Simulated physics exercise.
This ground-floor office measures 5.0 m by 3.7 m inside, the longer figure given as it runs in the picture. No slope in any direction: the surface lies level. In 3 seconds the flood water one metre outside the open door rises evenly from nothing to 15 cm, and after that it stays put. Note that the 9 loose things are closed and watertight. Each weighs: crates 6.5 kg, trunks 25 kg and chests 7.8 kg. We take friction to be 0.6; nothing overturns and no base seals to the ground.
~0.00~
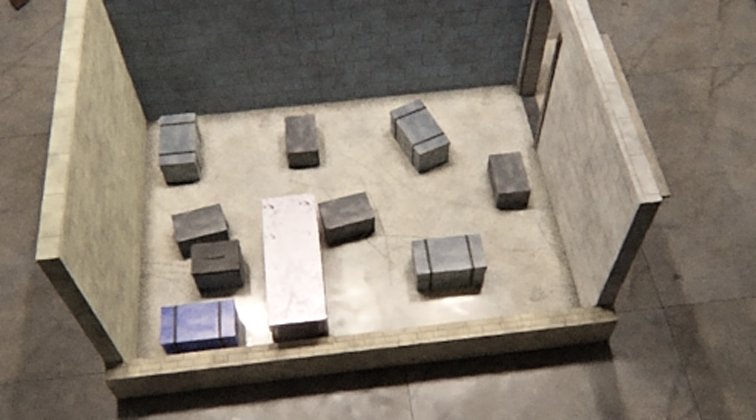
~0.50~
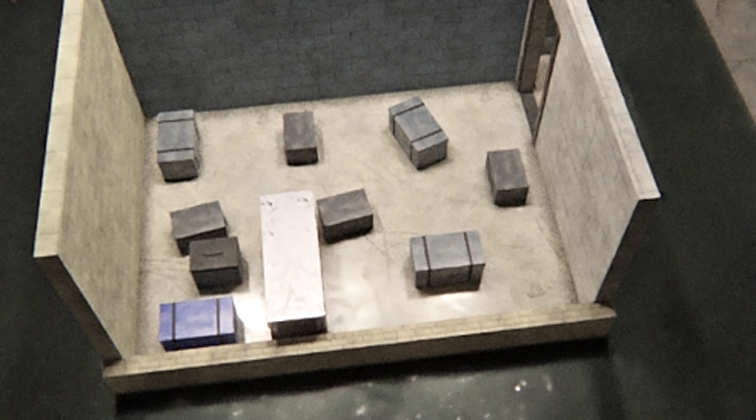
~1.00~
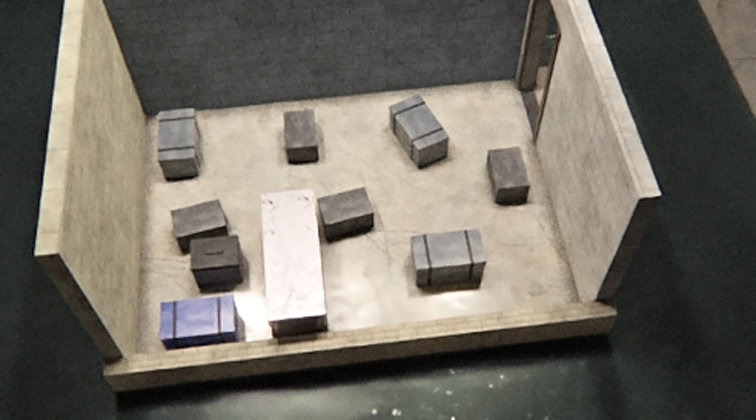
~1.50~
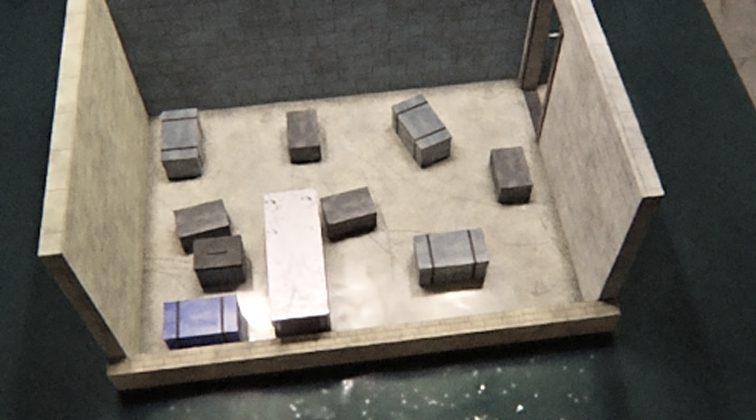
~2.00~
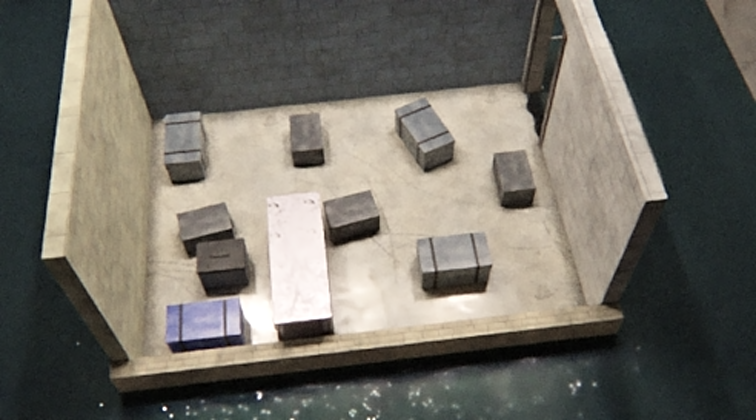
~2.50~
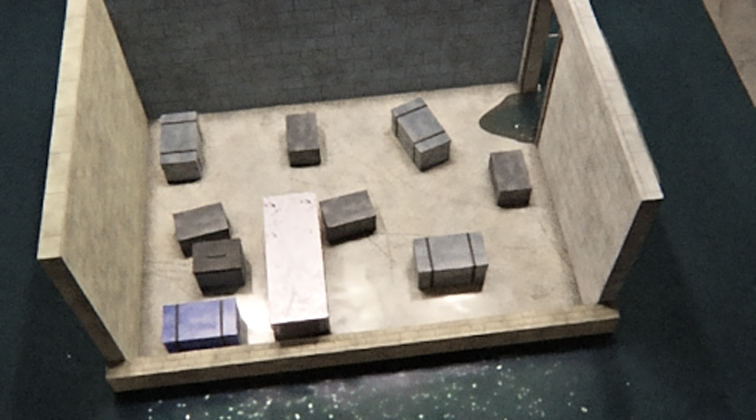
An open-topped room of scattered trunks and boxes stays still as dark water surrounds it and enters at right.
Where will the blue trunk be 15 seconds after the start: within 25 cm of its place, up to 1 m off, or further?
It will stay close to its spot.
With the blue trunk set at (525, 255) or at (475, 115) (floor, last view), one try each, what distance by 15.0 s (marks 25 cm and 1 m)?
In that order: It remains where it is; it goes a long way.
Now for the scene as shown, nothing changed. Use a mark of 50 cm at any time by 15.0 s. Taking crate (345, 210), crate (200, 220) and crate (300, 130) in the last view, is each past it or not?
The first is higher, the second higher and the third higher.
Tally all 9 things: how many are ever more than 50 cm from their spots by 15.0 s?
The total is 4.
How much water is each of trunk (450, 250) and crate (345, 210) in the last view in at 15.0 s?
Some 6 cm at the first, some 4 cm at the second.
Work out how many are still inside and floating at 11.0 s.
Of them, 3.
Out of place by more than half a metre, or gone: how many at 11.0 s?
By then the count is 1.
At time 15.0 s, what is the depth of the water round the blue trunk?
I'd say around 7 cm.
After 3.5 s the blue trunk is near (199, 320), 0.0 m from its start, aground; 0 afloat.
After 6.8 s the blue trunk is near (199, 320), 0.0 m from its start, aground; 0 afloat.
After 11.0 s the blue trunk is near (199, 320), 0.0 m from its start, aground; 3 afloat.
After 15.0 s the blue trunk is near (199, 320), 0.0 m from its start, aground; 5 afloat.
